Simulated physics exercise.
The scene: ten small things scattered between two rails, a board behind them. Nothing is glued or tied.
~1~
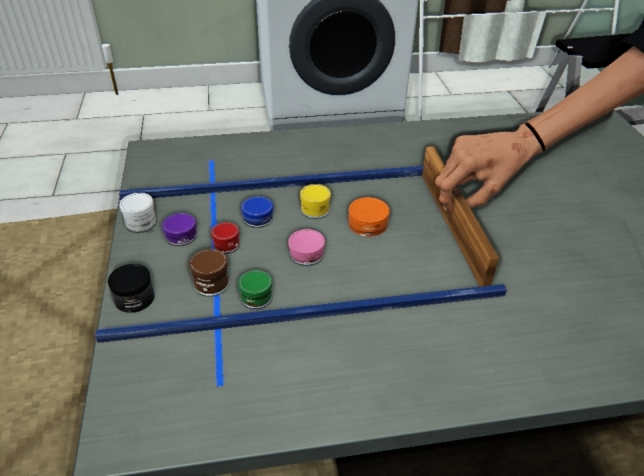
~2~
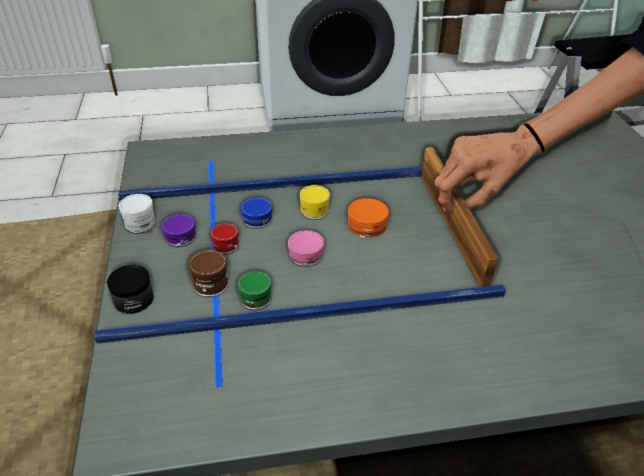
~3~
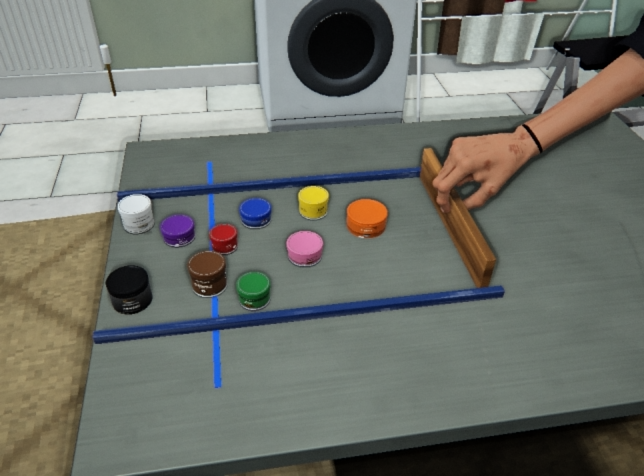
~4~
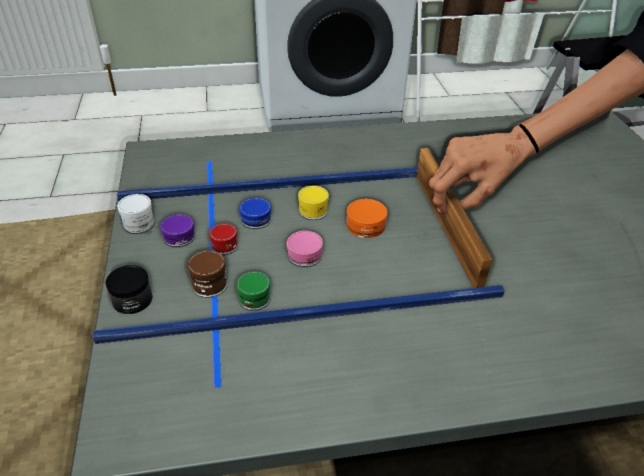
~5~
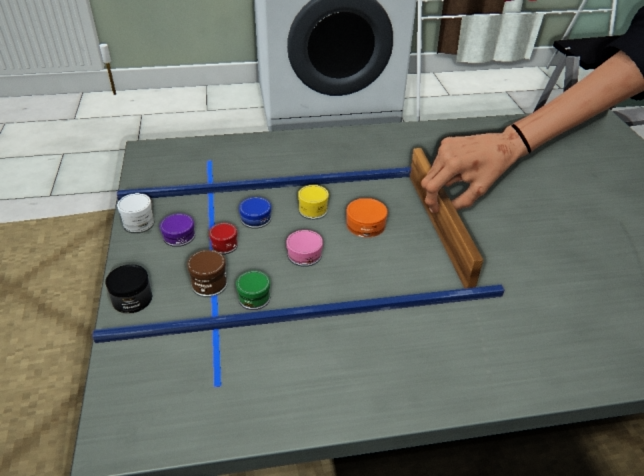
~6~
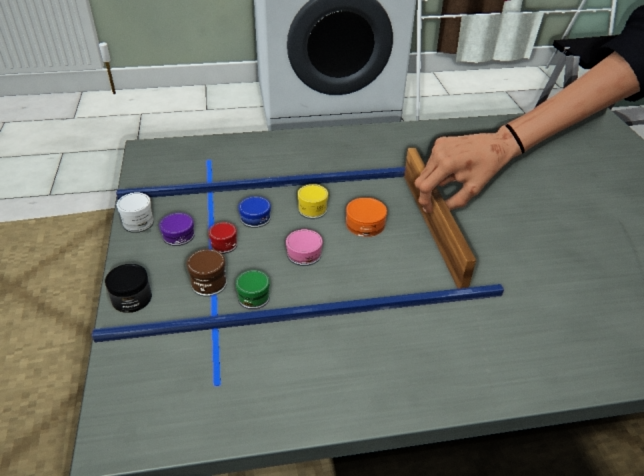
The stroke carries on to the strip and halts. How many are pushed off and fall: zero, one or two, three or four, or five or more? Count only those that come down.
The number that fall off is zero.
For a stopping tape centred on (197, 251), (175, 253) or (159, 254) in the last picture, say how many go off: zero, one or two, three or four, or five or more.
For each place: None at all; one to two; three to four.
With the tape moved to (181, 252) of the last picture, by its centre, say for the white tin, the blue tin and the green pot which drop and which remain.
The white tin comes down, the blue tin does not fall, the green pot does not fall.
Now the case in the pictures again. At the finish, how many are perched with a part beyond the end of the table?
0 of them.
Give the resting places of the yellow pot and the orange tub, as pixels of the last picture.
The yellow pot at (195, 207), the orange tub at (191, 233).
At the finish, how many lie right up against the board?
4 of them.
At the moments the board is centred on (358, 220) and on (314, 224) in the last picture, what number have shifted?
At the one place 1, at the other 3.
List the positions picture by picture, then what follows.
The first picture shows white tin (139, 213); black tub (132, 289); purple tin (180, 230); board (455, 211); tape (215, 250).
The second picture shows black tub (131, 289); yellow pot (315, 203).
The third picture shows purple tin (178, 231); green pot (254, 291).
The fourth picture shows white tin (137, 214); board (449, 213).
The fifth picture shows black tub (130, 289); brown tin (208, 273).
The sixth picture shows white tin (136, 213); black tub (129, 288); purple tin (178, 229); board (435, 213); tape (212, 249).
Soon after, none off yet; white tin at rest near (136, 213); black tub at rest near (129, 288); purple tin at rest near (178, 229).
At rest, the number that fall off is zero.
